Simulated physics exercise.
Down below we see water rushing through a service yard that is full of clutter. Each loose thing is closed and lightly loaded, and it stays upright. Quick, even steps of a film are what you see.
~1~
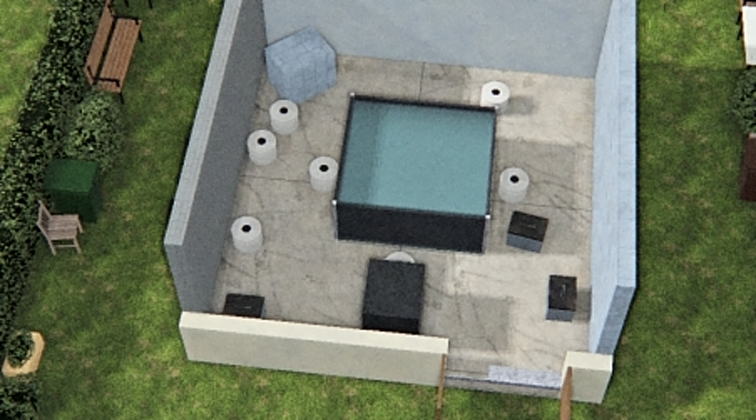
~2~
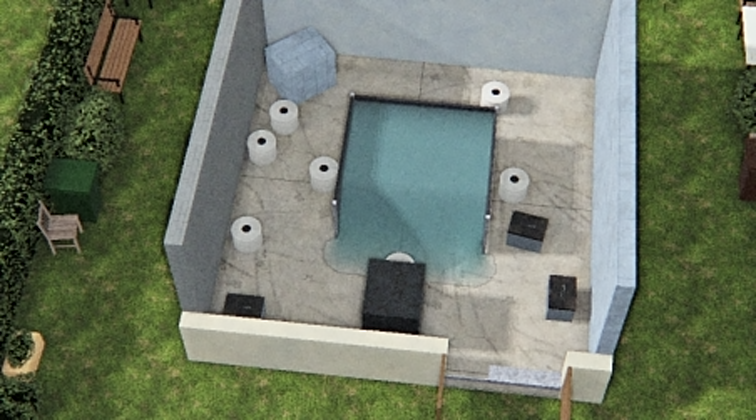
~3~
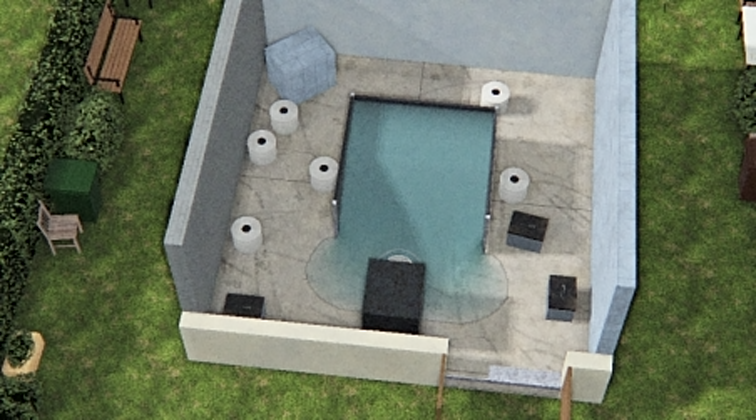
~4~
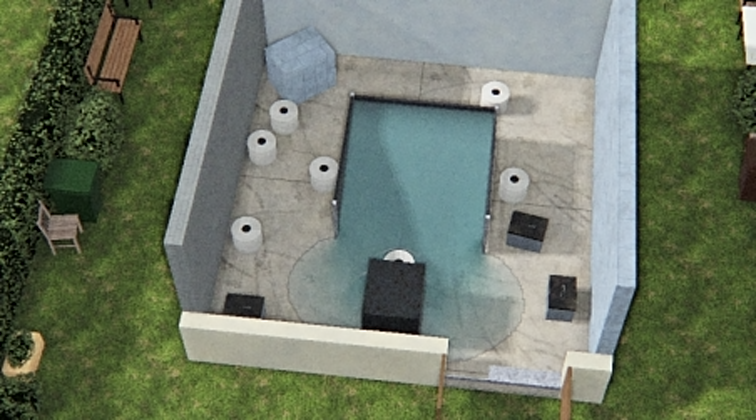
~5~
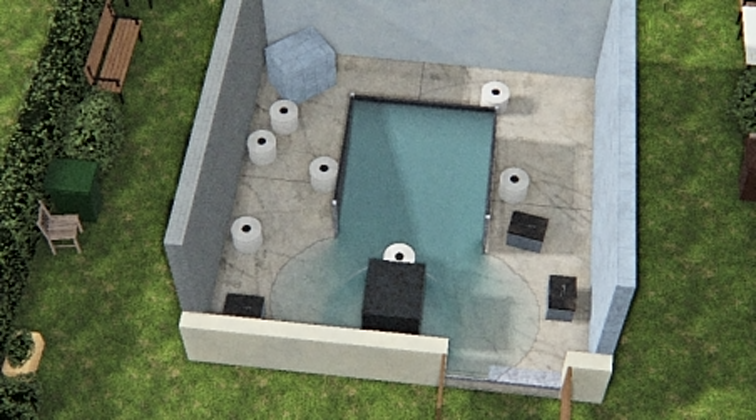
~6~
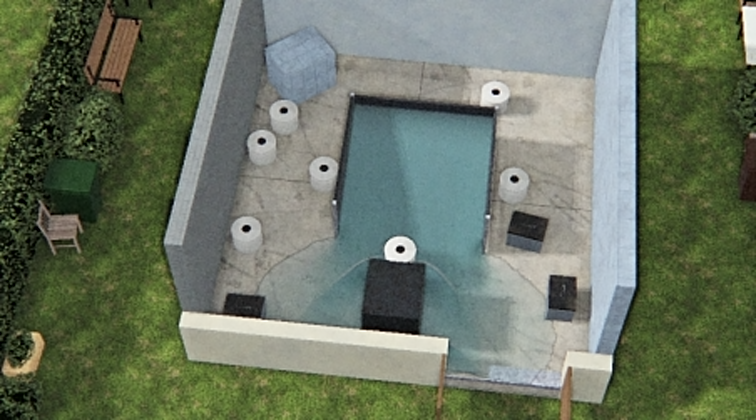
Water pouring from the open front of a raised pool and spreading across a walled concrete yard, around white cylinders and dark boxes.
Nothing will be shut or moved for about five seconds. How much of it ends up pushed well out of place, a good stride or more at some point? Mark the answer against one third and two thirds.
Two thirds or more of them.
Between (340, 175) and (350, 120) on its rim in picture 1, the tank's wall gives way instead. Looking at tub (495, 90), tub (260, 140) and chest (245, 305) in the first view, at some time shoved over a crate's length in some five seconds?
One after another: Goes the distance, then goes the distance, then goes the distance.
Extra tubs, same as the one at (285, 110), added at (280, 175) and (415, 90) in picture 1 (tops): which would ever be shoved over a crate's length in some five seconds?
First: Covers that distance; second: Stays short of it.
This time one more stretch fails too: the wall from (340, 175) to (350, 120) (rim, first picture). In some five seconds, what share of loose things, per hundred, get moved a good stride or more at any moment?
Near 60 in a hundred.
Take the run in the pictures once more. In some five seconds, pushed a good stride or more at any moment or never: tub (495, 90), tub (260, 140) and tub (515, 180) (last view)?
Item one stayed under the mark, item two went the distance, item three stayed under the mark.
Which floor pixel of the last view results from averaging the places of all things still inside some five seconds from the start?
The average lies close to (422, 142).
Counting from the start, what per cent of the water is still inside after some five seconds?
Near 68 per cent.
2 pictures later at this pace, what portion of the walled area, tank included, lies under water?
Something close to 40 per cent.
A moment on, 0 of 10 are well off their spots; 1 afloat.
Next, 3 of 10 are well off their spots; 2 afloat.
Later, 6 of 10 are well off their spots; 3 afloat.
In the end, 7 of 10 are well off their spots, and 7 have been at some point; 4 afloat.
